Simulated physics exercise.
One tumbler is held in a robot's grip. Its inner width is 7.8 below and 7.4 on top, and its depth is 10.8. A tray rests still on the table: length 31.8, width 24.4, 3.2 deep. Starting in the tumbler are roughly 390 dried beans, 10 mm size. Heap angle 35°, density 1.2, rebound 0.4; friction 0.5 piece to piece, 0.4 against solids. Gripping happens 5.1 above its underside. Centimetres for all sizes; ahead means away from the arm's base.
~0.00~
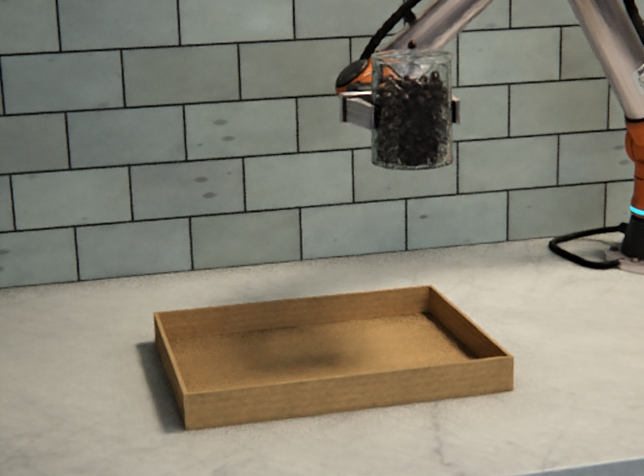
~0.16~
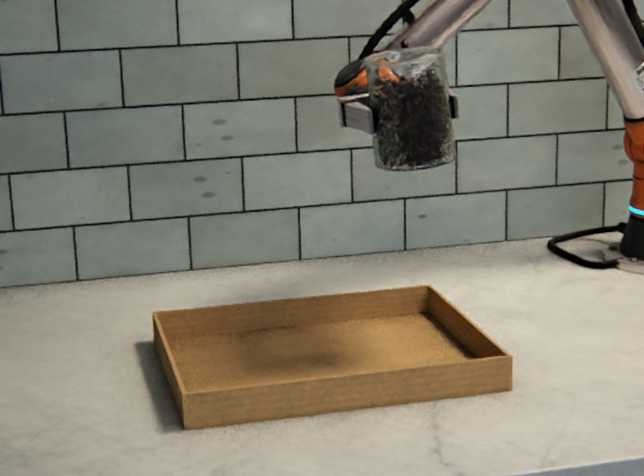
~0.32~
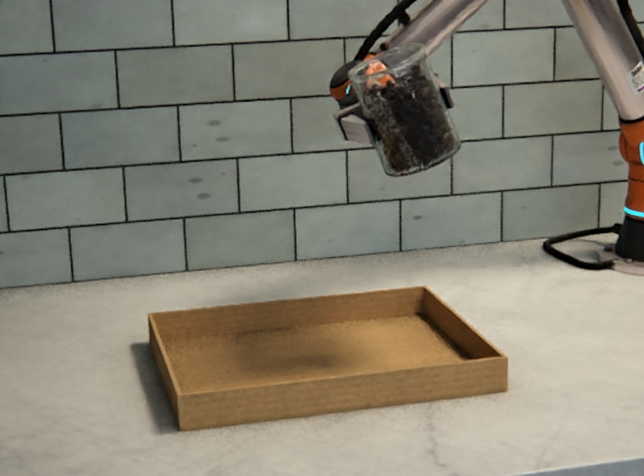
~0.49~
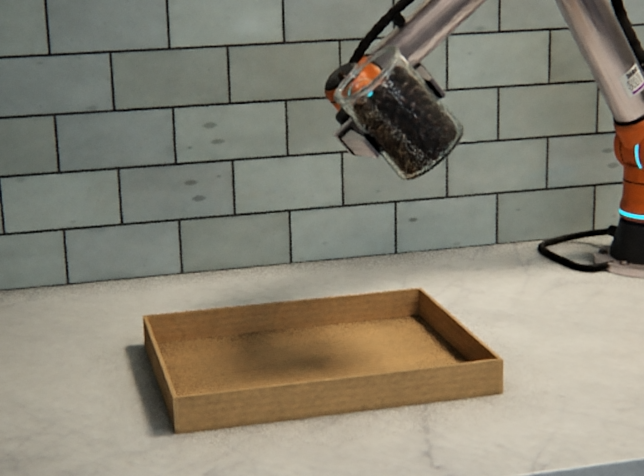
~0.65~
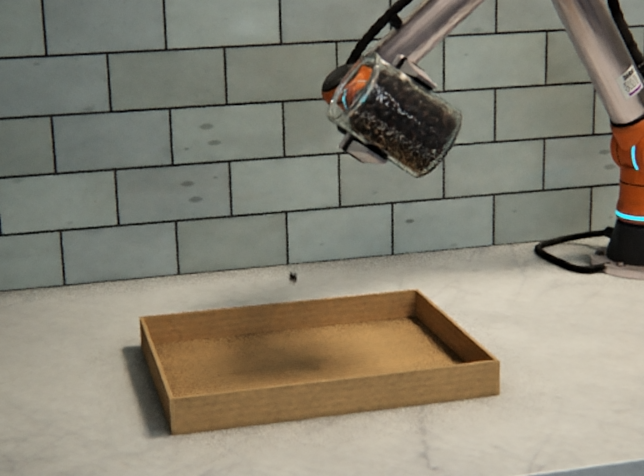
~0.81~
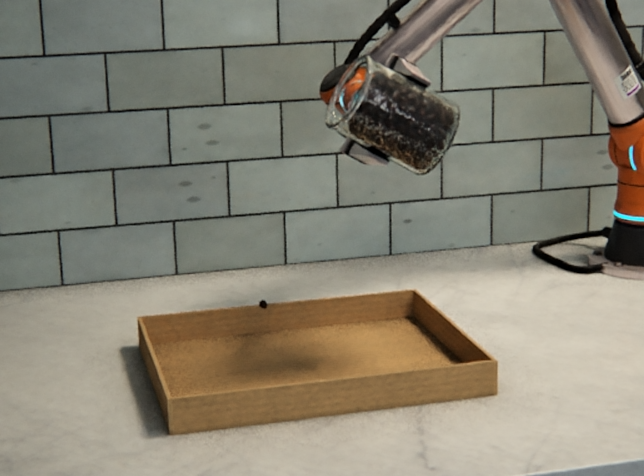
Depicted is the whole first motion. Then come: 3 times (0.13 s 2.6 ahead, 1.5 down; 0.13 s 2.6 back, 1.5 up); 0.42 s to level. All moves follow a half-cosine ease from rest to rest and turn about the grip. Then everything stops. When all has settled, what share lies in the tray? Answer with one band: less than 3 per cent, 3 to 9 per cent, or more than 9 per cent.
Less than 3 per cent.
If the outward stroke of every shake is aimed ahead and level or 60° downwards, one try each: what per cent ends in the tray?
Roughly 5 per cent, then 0 per cent.
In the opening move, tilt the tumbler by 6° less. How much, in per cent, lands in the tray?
It would be near 0 per cent.
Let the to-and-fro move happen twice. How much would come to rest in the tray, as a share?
Result: Approximately 0 per cent.
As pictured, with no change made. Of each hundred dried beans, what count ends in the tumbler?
About 100 per cent.
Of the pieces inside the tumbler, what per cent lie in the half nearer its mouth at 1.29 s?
I'd say close to 35 per cent.
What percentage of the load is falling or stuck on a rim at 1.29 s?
About 0 per cent.
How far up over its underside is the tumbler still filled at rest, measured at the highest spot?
Around 10.5 cm above the underside.
After 1.29 s, tilted 60° forward, highest piece 29 above the table; 390 in the tumbler, 1 in the tray, 1 in flight or on a rim.
After 1.77 s, tilted 37° forward, highest piece 29 above the table; 390 in the tumbler, 2 in the tray.
After 2.21 s, level, highest piece 32 above the table; 390 in the tumbler, 2 in the tray.
After 3.26 s, level, highest piece 32 above the table; 390 in the tumbler, 2 in the tray.
In the end, 390 in the tumbler, 2 in the tray. That is 1 % in the tray.
